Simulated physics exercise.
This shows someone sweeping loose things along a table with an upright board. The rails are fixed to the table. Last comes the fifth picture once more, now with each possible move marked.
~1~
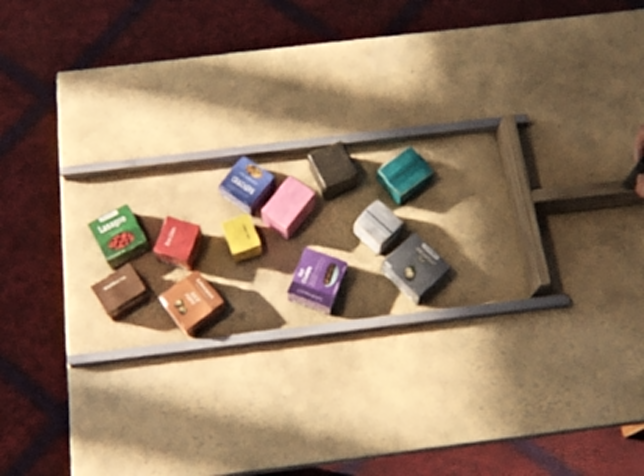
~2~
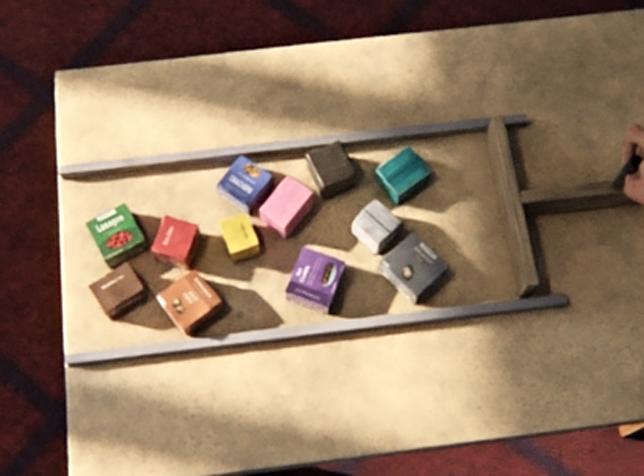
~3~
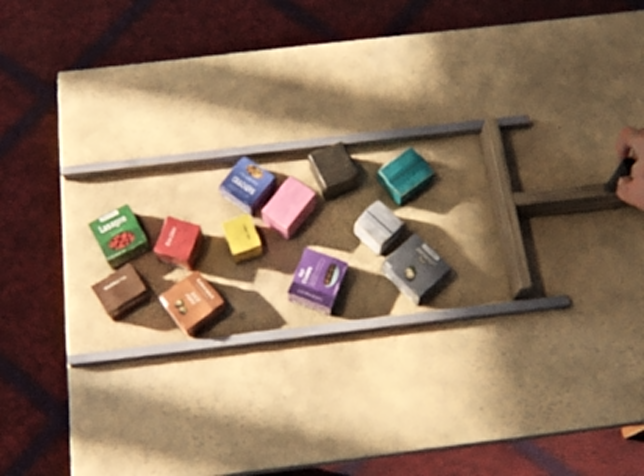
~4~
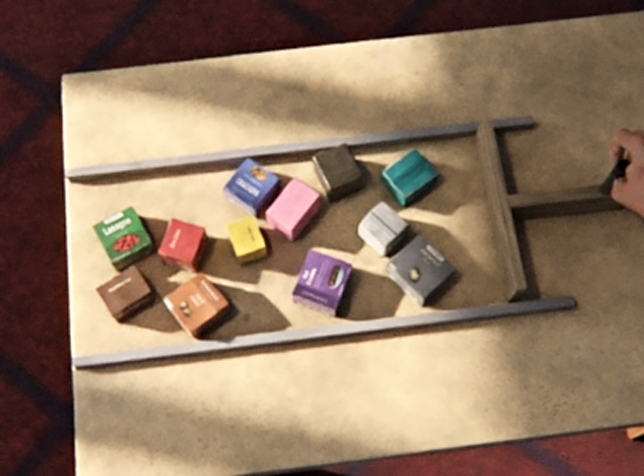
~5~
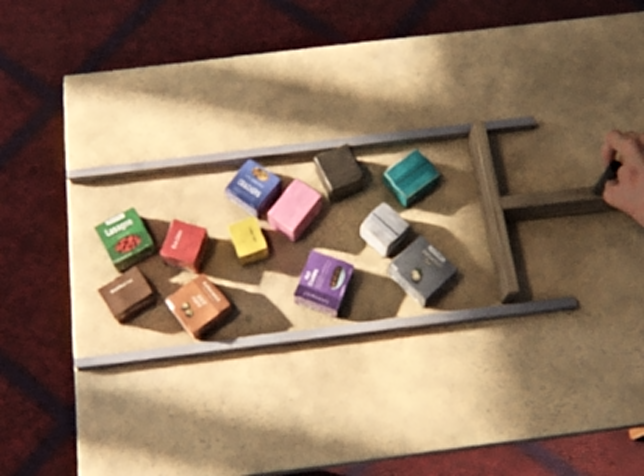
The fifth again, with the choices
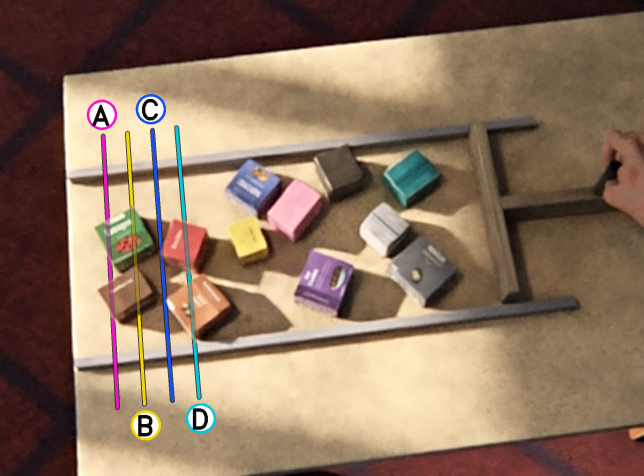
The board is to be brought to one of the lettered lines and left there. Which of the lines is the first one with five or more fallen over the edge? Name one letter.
Up to line C.
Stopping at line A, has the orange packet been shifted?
Yes.
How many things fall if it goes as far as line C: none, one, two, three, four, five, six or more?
Five.
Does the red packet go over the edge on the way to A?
Yes.
On the marked copy, A at (110, 265); B at (136, 262); C at (162, 258); D at (187, 255).
With C. Early on, board (377, 218); black block (299, 173); turquoise box (339, 174).
Further on, board (257, 232); green packet (95, 239); brown packet (101, 294).
At the end, board (161, 243); brown packet over the edge; orange packet over the edge; five fallen.
As for the rest, A drops nine, but is farther than needed; B drops eight, but is farther than needed; D drops only three.
